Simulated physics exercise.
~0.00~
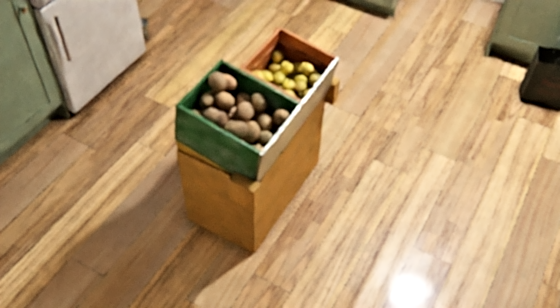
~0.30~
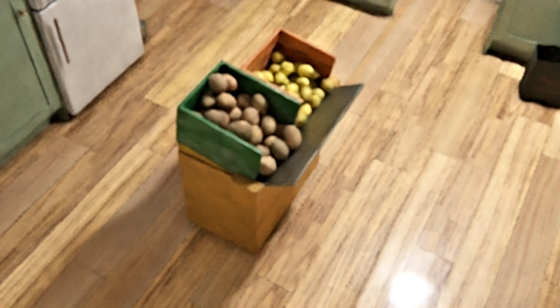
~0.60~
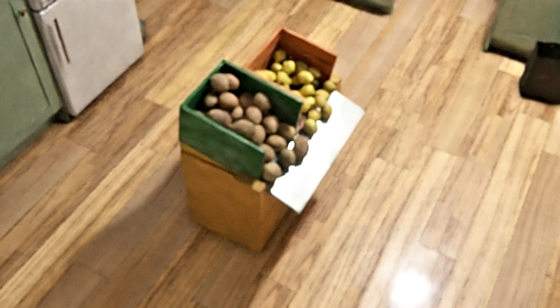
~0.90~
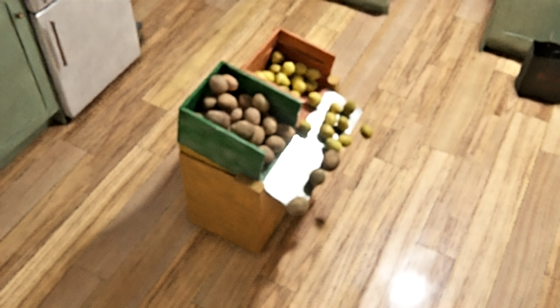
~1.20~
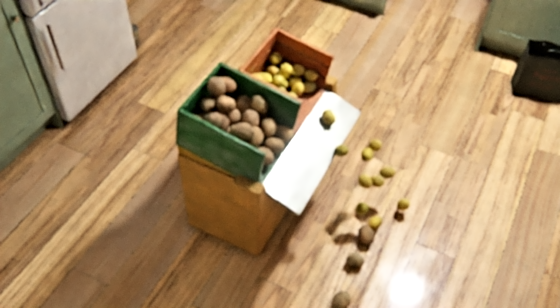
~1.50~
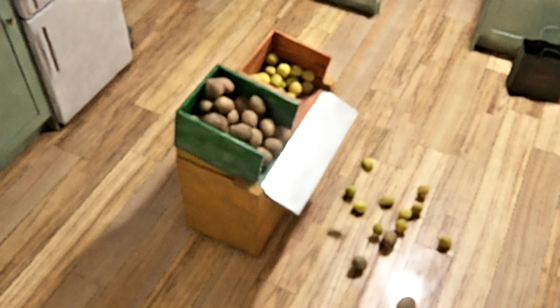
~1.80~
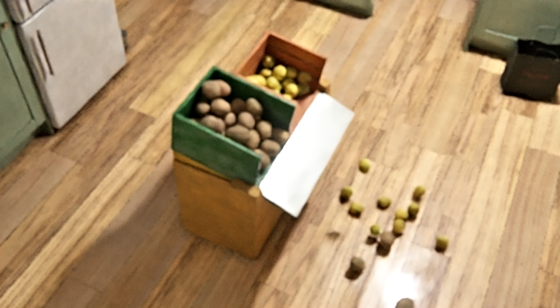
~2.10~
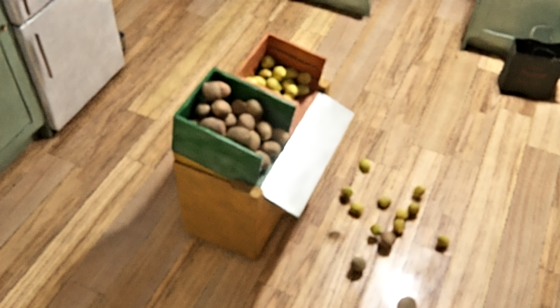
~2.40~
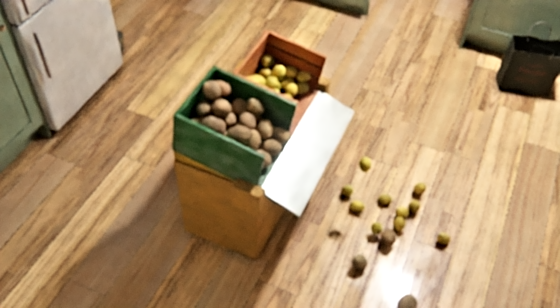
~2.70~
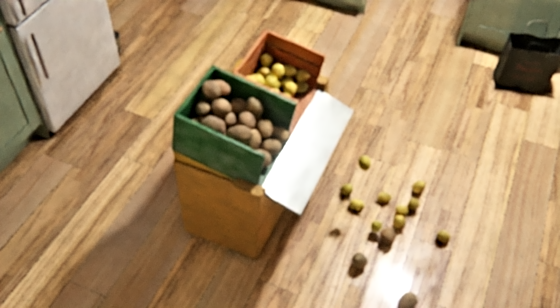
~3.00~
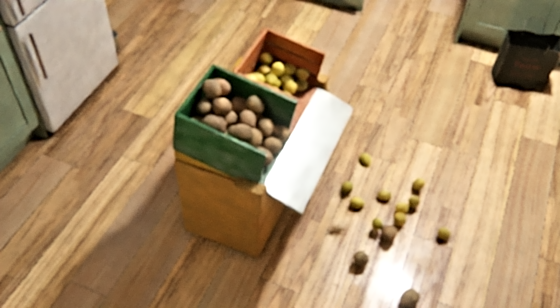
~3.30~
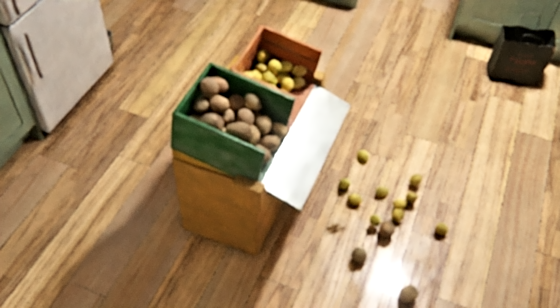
A white front flap drops open, and some lemons and potatoes spill onto the wooden floor.
